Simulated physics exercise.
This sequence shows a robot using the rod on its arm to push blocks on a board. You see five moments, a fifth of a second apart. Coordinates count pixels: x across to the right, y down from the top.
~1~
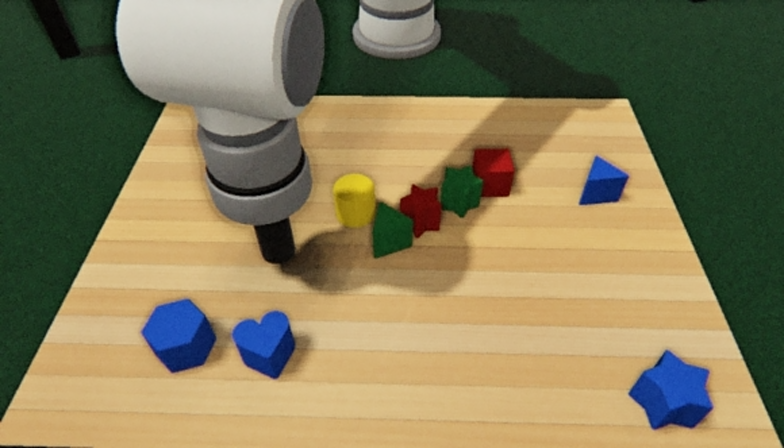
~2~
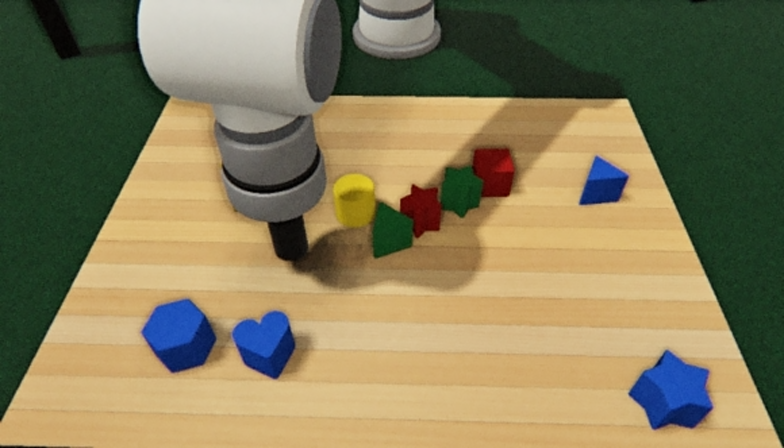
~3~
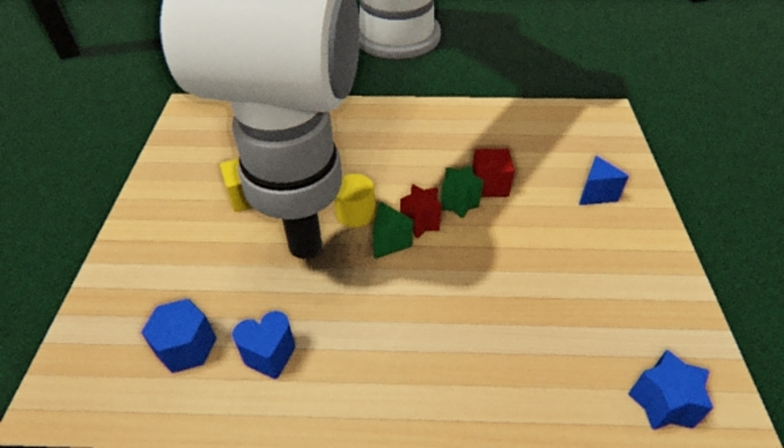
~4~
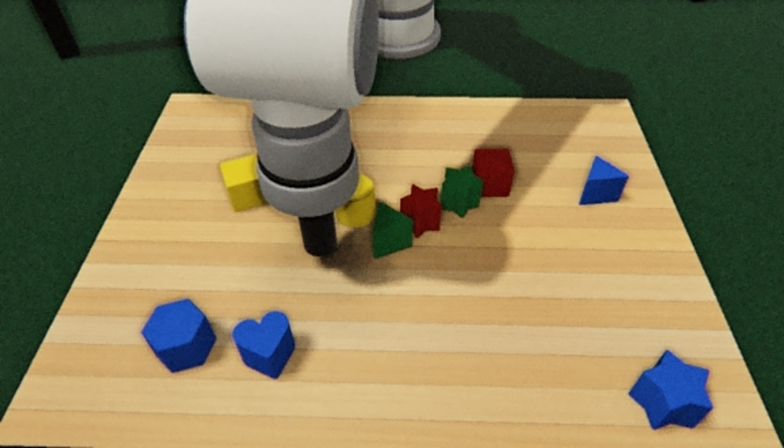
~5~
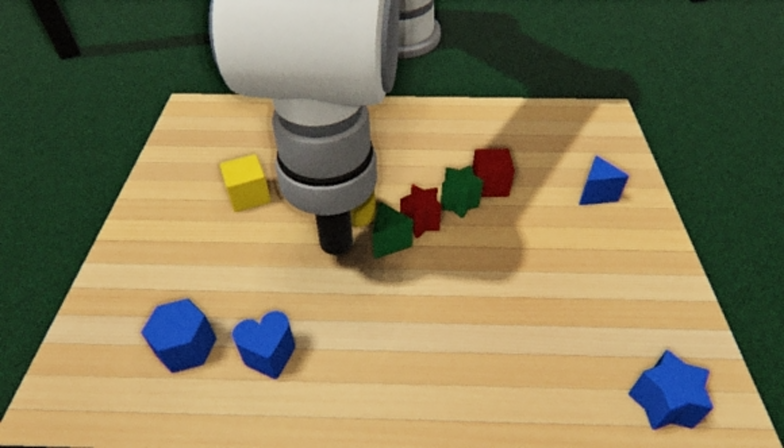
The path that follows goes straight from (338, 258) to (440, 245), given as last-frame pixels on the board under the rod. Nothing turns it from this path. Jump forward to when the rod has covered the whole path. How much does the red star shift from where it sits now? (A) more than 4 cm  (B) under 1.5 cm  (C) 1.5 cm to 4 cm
I choose C.
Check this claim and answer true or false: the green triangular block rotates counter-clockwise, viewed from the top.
The statement is true.
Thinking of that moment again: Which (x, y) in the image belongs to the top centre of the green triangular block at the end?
I think it will end close to (464, 205).
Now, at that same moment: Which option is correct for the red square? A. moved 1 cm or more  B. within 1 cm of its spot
My answer is option B.
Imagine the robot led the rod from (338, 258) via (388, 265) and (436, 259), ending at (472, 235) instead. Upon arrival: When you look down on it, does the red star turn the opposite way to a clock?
Yes, I think so.
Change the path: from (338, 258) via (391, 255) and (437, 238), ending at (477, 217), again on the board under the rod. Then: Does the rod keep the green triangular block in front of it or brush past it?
Looking at the end of the path, the green triangular block is still being driven ahead.
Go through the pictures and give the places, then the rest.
Rod tip at (279, 251); block tops, yellow cylinder at (354, 187); green triangular block at (389, 217); red star at (422, 197); green star at (462, 177); red square at (494, 159), in the first frame.
Rod at (292, 249); blocks unchanged, in the second frame.
Rod at (306, 246); blocks unchanged, in the third frame.
Rod at (321, 244); blocks unchanged, in the fourth frame.
Rod at (337, 243); yellow cylinder hidden; green triangular block at (389, 217); red star at (422, 197); green star at (462, 177); red square at (494, 159), in the fifth frame.
The first path, step by step. One third of the way, rod at (372, 238); green triangular block at (400, 216), turned 20° anticlockwise.
Two thirds of the way, rod at (407, 234); green triangular block at (432, 211), turned 45° anticlockwise; red star at (434, 188), turned 50° anticlockwise; green star at (463, 175).
At the end, rod at (441, 229); yellow cylinder in place; green triangular block at (464, 205), turned 55° anticlockwise; red star at (434, 187), turned 60° anticlockwise; green star at (463, 173), turned 20° clockwise; red square in place.
